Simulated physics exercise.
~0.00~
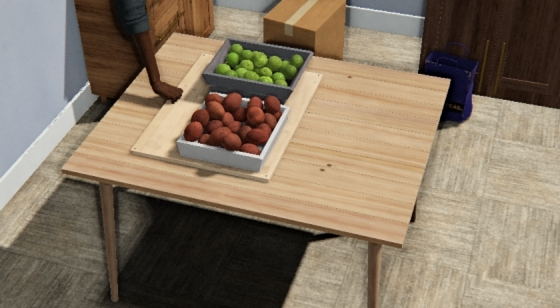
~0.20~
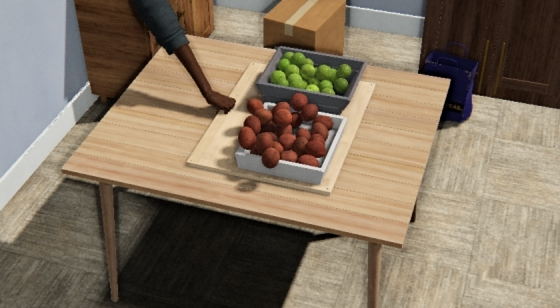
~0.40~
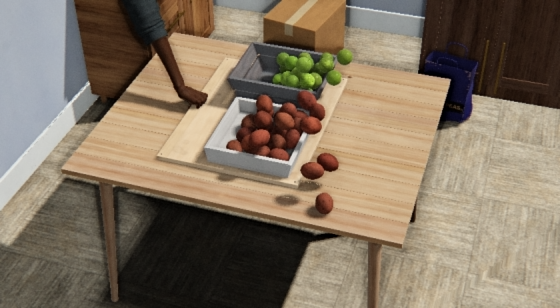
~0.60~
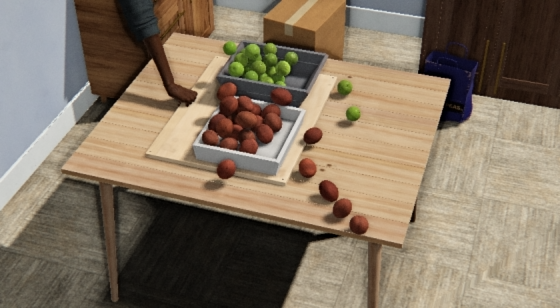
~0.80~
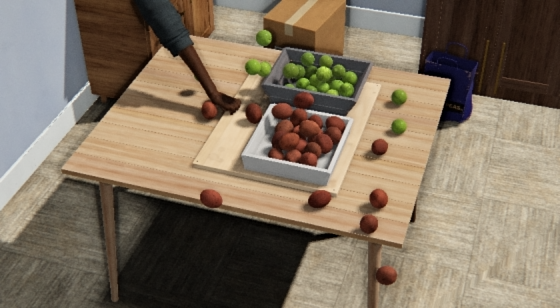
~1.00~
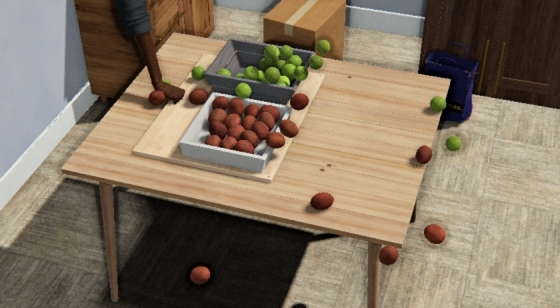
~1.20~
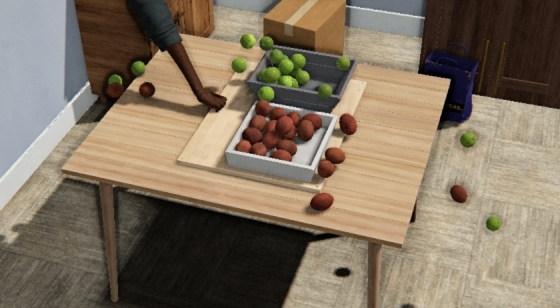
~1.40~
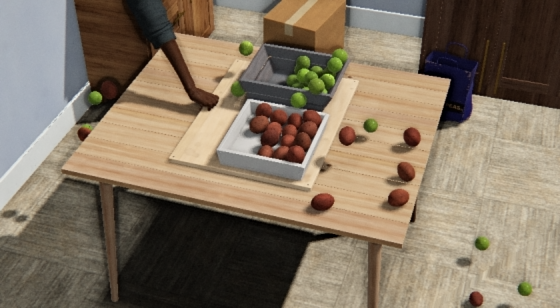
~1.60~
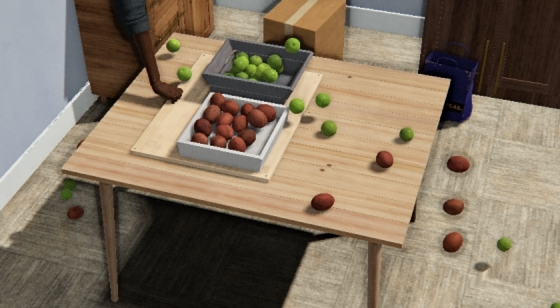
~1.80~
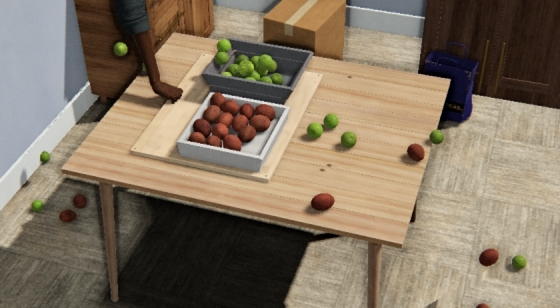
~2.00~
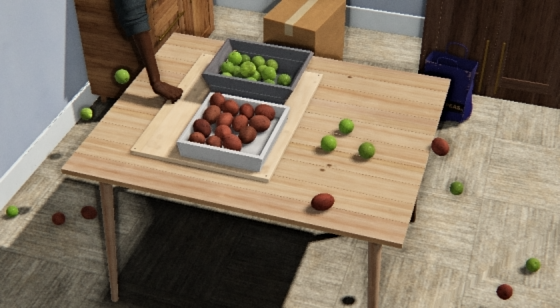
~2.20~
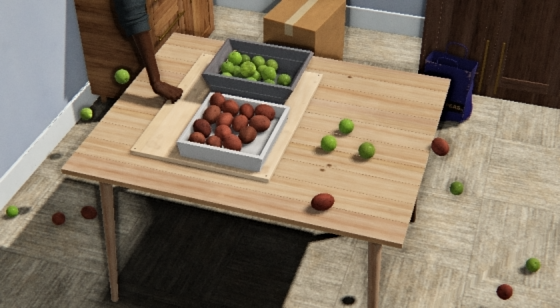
An arm shakes two baskets on a table, scattering some apples and potatoes, then stops.
